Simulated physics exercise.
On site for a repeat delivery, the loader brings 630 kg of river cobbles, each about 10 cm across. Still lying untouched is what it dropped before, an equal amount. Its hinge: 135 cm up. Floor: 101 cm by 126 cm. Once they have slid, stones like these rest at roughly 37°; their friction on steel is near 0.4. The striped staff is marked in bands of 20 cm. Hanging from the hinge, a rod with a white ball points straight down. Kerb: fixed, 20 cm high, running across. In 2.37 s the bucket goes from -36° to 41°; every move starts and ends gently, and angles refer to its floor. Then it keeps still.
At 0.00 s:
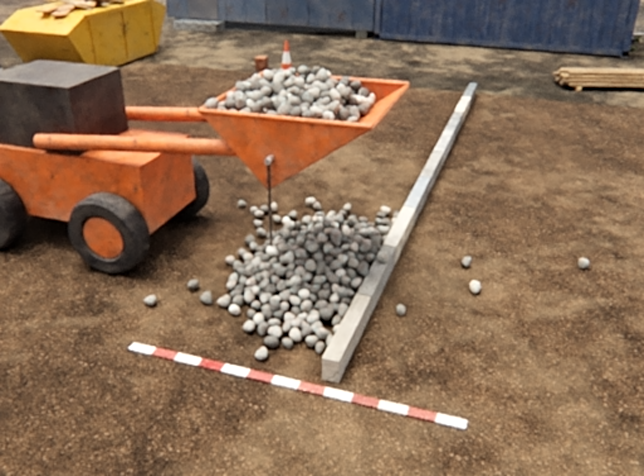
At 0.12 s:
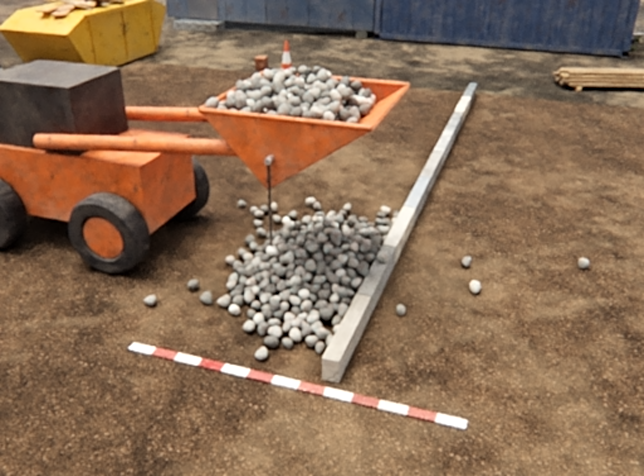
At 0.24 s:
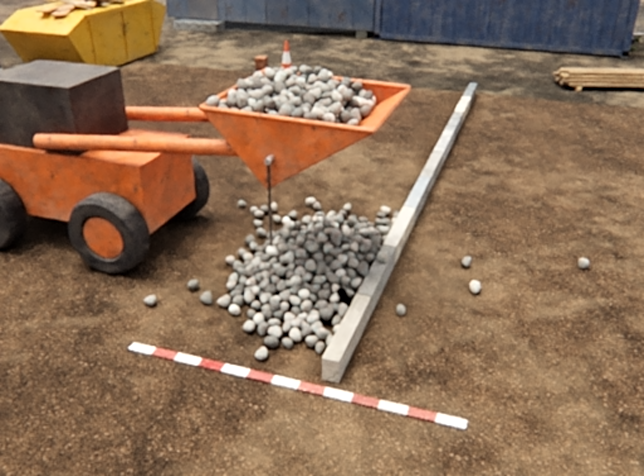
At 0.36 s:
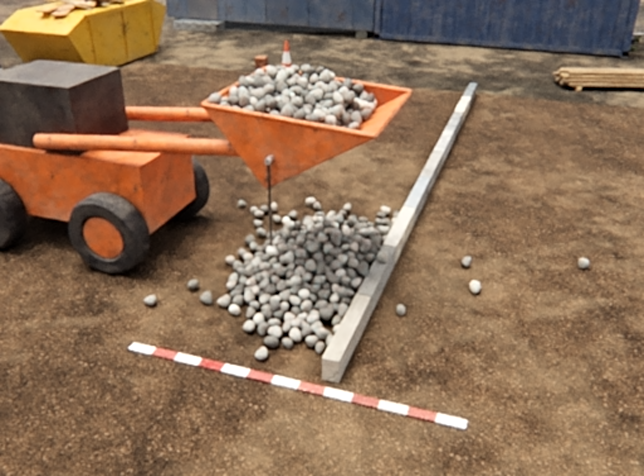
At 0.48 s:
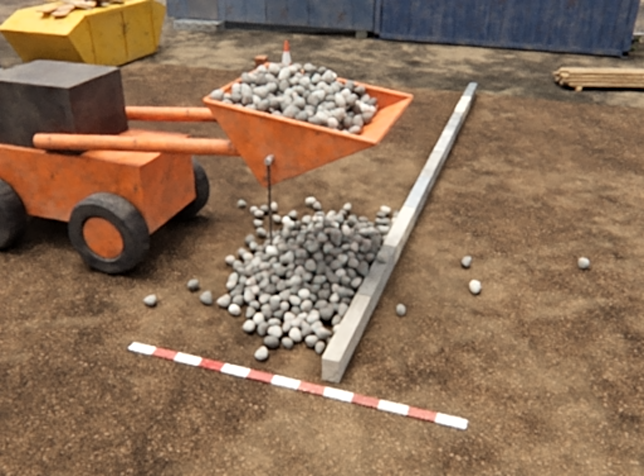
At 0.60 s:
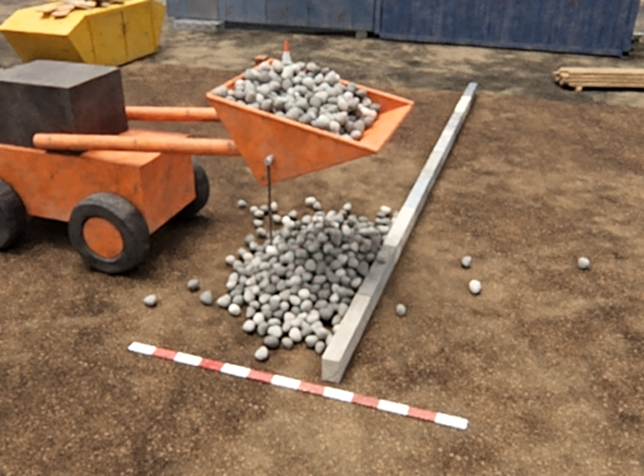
On a dirt yard, an orange loader slowly tilts its stone-filled bucket above a pile.
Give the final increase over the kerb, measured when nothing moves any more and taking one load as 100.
Close to 90 parts in a hundred.
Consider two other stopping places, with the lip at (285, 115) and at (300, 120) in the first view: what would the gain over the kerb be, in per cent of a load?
Close to 10 per cent, followed by close to 20 per cent.
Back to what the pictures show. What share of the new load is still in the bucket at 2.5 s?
About 10 per cent is held.
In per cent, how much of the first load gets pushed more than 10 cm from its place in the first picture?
0 %.
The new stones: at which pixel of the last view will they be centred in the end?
Their middle rests near (430, 281).
After 1.8 s the floor is at 29°; in per cent of one load, 89 in the bucket, 106 on this side of the kerb, 5 over the kerb; the foremost stones are at (445, 264).
After 2.5 s the floor is at 41°; in per cent of one load, 12 in the bucket, 120 on this side of the kerb, 68 over the kerb; the foremost stones are at (519, 279).
After 2.8 s the floor is at 41°; in per cent of one load, 0 in the bucket, 113 on this side of the kerb, 87 over the kerb; the foremost stones are at (569, 287).
After 5.7 s the floor is at 41°; in per cent of one load, 0 in the bucket, 109 on this side of the kerb, 91 over the kerb; the foremost stones are at (606, 290). Net gain over the kerb, 90.
